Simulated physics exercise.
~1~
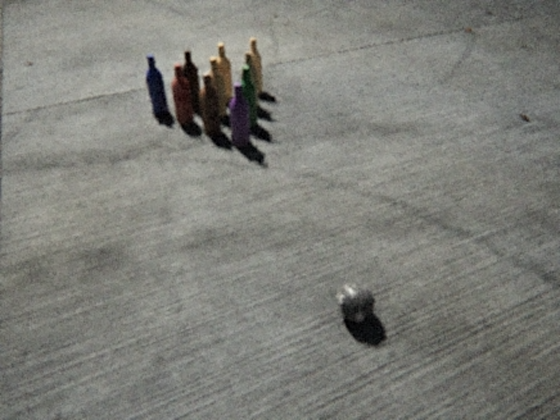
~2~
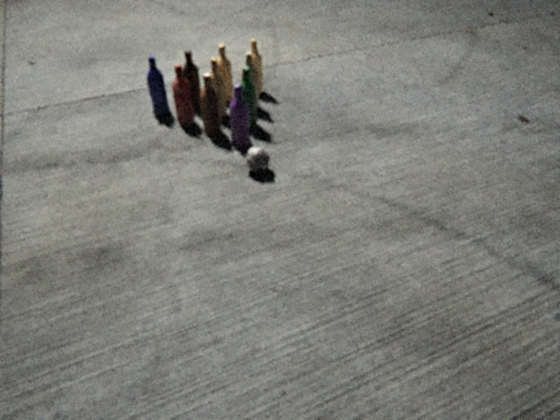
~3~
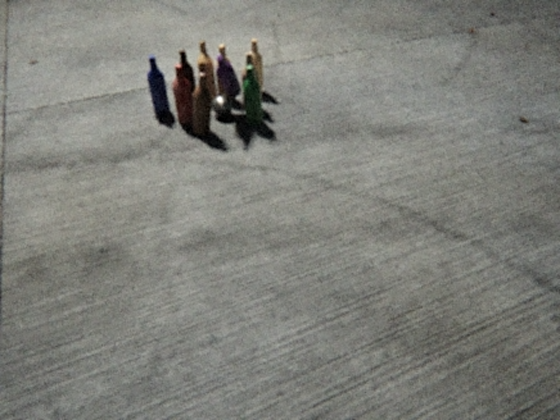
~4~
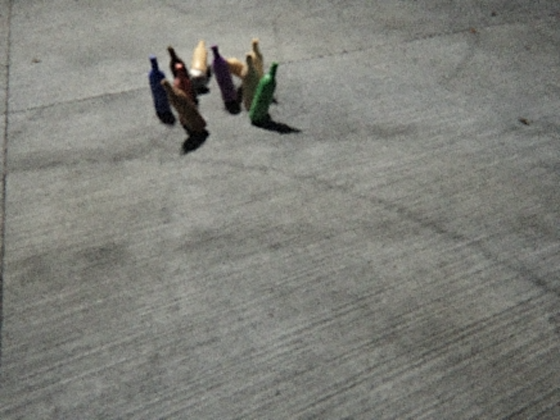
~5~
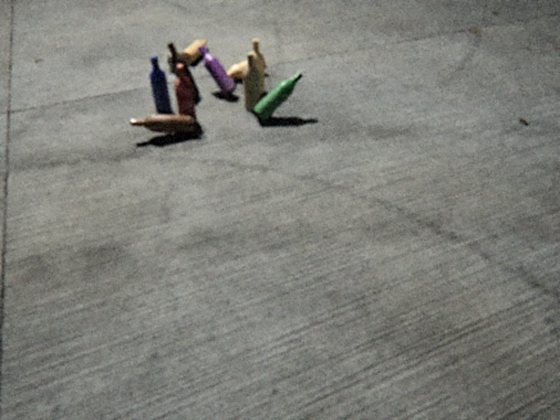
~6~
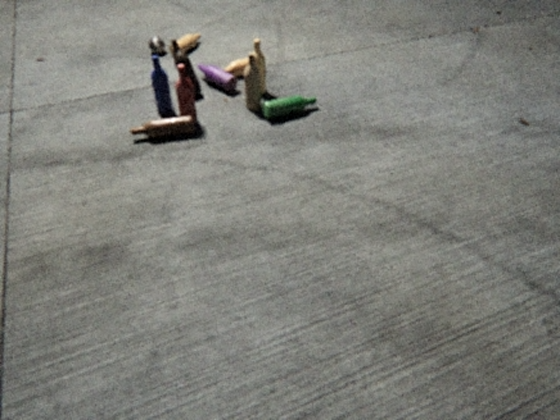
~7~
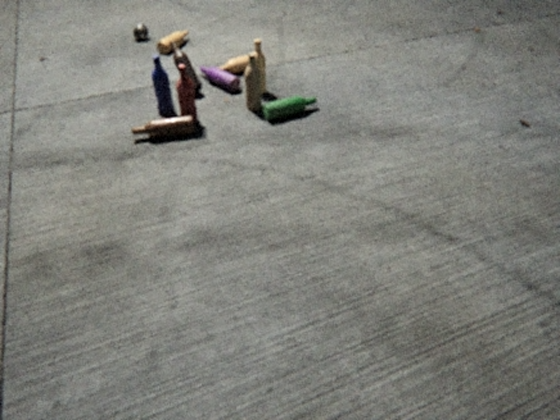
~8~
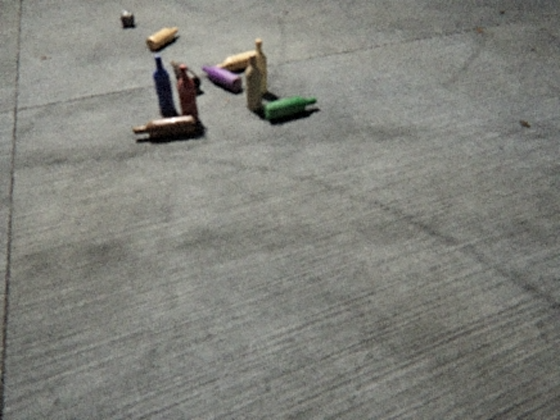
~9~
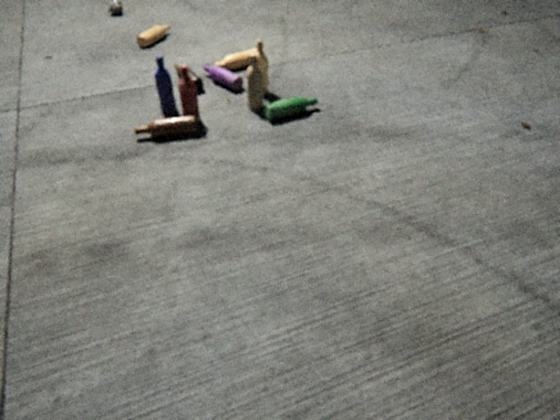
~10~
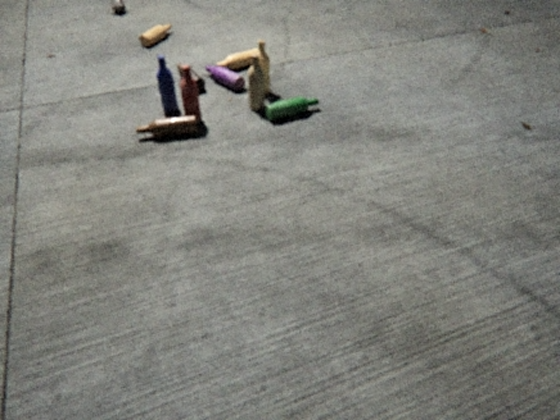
Bottle-shaped skittles scatter as a ball rolls through them, leaving red and blue ones standing.
